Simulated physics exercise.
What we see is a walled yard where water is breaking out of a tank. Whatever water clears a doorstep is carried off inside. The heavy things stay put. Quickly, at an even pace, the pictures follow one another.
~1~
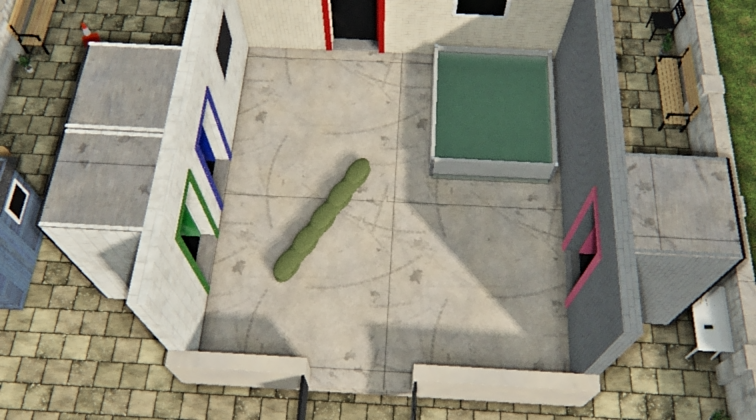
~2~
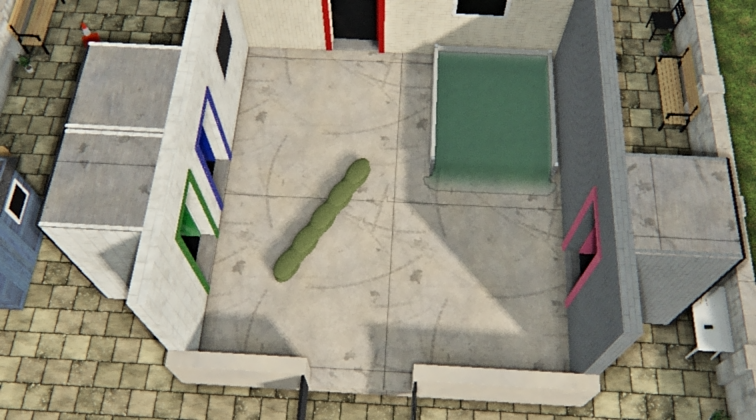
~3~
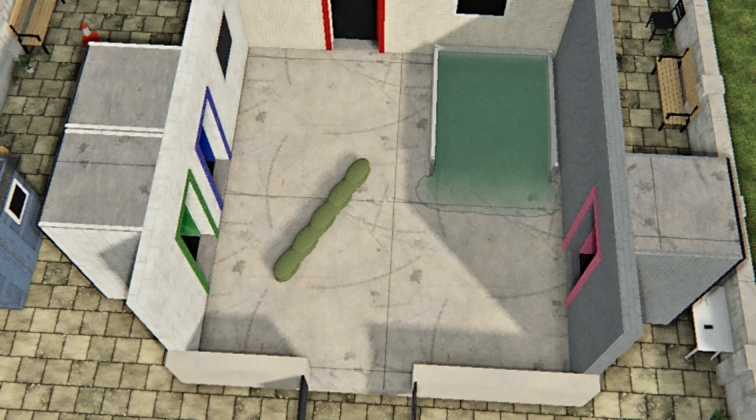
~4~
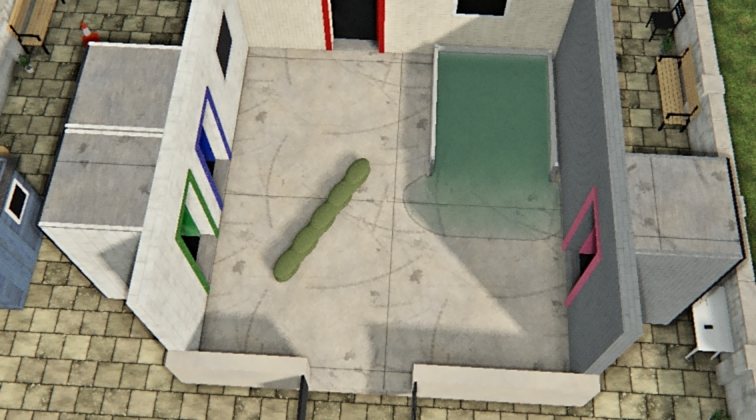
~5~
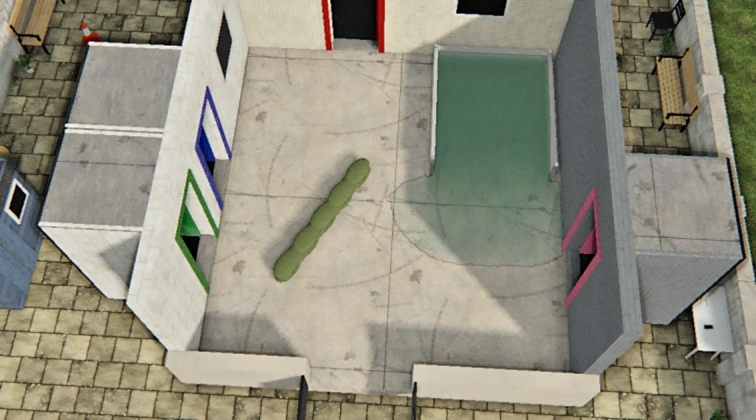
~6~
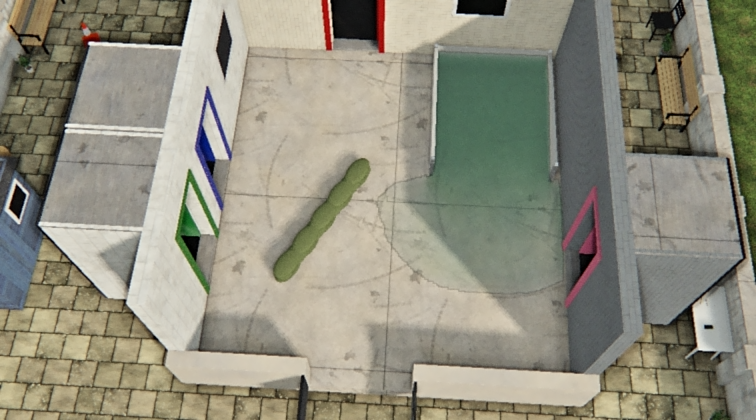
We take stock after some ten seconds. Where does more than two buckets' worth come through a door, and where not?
My prediction: Pink door: Beyond two buckets, green door: Not beyond two buckets, blue door: Not beyond two buckets, red door: Not beyond two buckets.
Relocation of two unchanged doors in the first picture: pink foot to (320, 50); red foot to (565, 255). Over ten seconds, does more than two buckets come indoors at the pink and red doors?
Pink door: Stays below the line; red door: Crosses the line.
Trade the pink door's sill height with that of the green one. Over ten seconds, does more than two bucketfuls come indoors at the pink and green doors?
As I read it, the pink door misses the mark, while the green door tops the limit.
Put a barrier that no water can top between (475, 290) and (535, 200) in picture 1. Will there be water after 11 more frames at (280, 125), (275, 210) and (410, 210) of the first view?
One after the other: Not flooded, not flooded, awash.
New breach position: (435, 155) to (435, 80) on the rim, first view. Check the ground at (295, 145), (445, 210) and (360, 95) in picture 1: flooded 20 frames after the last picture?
In the order you gave them, I get drenched, still bare, drenched.
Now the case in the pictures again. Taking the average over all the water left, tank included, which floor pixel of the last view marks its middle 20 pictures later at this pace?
I'd say near (468, 257).
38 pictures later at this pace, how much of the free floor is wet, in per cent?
I'd estimate some 60 per cent.
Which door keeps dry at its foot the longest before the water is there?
It's the door marked red.
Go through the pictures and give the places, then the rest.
In the first picture, the open tank at (493, 106) is whole and still.
In the second picture, water pours out at (491, 171) and has run to (429, 182).
In the third picture, the front is at (422, 194), out from the gap at (491, 172).
In the fourth picture, the front is at (418, 215), out from the gap at (491, 172).
In the fifth picture, water pours out at (491, 172) and has run to (561, 251).
In the sixth picture, the front is at (444, 281), out from the gap at (491, 173).
A moment on, water covers 35 % of the floor; the pink door wet at the sill, nothing in, the green door not reached, the blue door not reached, the red door not reached.
Next, water covers 40 % of the floor; the pink door under two buckets in, the green door not reached, the blue door not reached, the red door not reached.
Then, water covers 50 % of the floor; the pink door under two buckets in, the green door not reached, the blue door not reached, the red door not reached.
Later, water covers 60 % of the floor; the pink door over two buckets in, the green door wet at the sill, nothing in, the blue door wet at the sill, nothing in, the red door not reached.
In the end, water covers 95 % of the floor; the pink door over two buckets in, the green door wet at the sill, nothing in, the blue door wet at the sill, nothing in, the red door wet at the sill, nothing in.
